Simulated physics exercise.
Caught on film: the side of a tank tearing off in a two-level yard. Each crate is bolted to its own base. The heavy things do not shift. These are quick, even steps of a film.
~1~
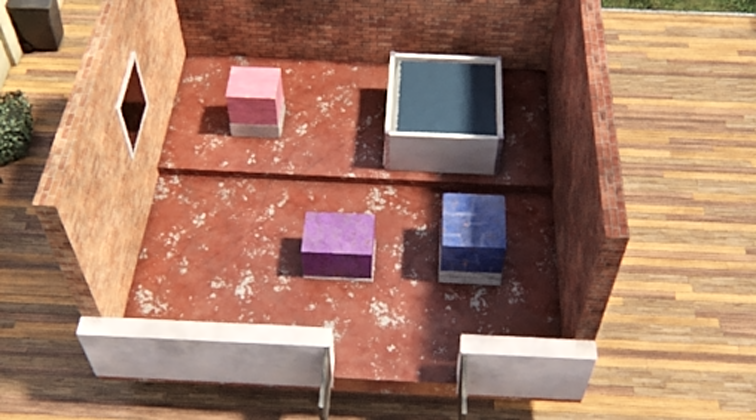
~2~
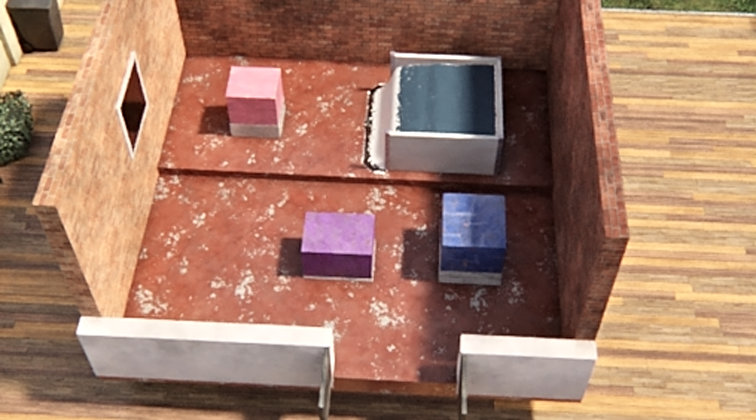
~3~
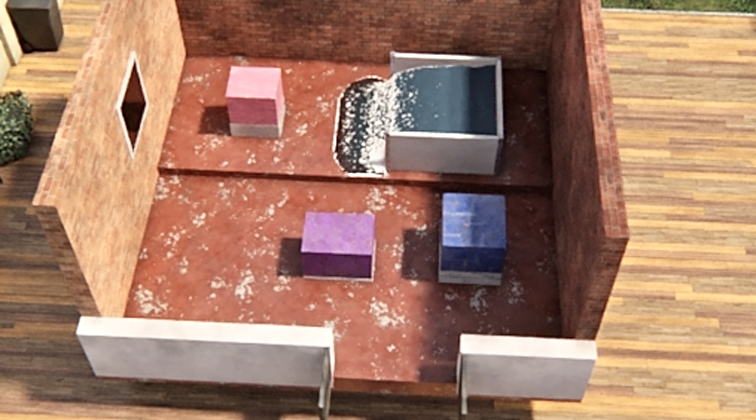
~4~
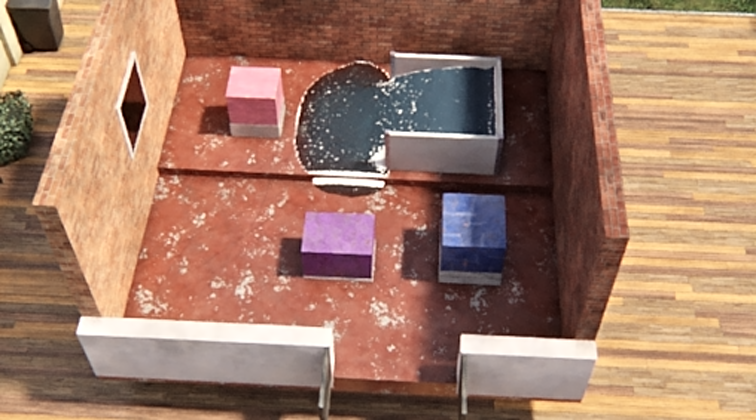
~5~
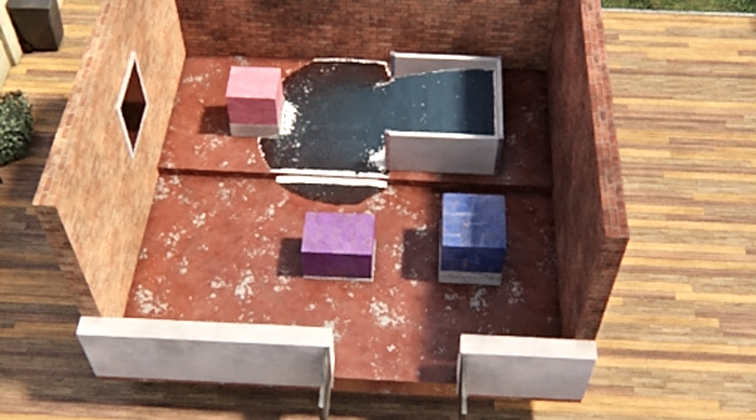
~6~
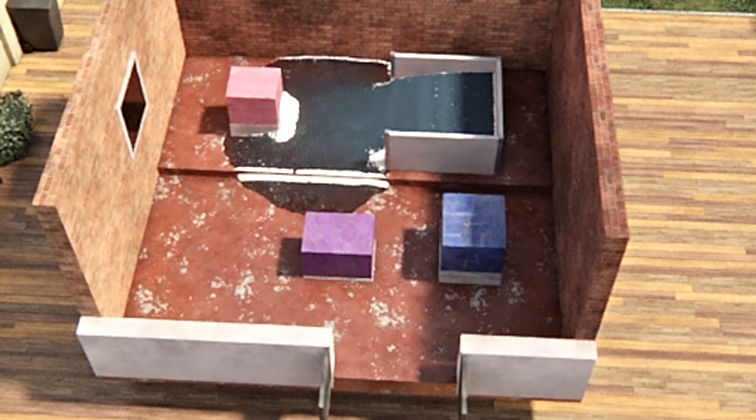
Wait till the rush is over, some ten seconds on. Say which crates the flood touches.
One by one: The pink crate is wetted; the purple crate is wetted; the blue crate escapes dry.
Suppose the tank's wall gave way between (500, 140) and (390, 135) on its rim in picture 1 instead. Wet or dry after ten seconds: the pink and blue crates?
In short: Pink keeps dry, blue is topped.
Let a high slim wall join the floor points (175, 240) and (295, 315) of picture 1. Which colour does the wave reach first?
The pink crate.
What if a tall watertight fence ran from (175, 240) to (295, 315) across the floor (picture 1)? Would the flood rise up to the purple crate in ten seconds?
One by one: Purple crate is topped.
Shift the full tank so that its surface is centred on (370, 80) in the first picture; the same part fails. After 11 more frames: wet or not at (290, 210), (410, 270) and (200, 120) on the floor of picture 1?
One after the other: Wet, free of water, covered.
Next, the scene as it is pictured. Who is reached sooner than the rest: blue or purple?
First comes the purple one.
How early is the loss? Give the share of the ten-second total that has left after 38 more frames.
Roughly 40 per cent.
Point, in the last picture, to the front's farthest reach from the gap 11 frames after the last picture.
Around (116, 347).
A moment on, water covers 40 % of the floor; the pink crate water round its plinth, the purple crate water round its plinth, the blue crate not reached.
Next, water covers 50 % of the floor; the pink crate water round its plinth, the purple crate water round its plinth, the blue crate not reached.
Then, water covers 60 % of the floor; the pink crate water round its plinth, the purple crate water round its plinth, the blue crate not reached.
Later, water covers 85 % of the floor; the pink crate water round its plinth, the purple crate water round its plinth, the blue crate water round its plinth.
In the end, water covers 95 % of the floor; the pink crate was topped, the purple crate was topped, the blue crate stayed above the water.
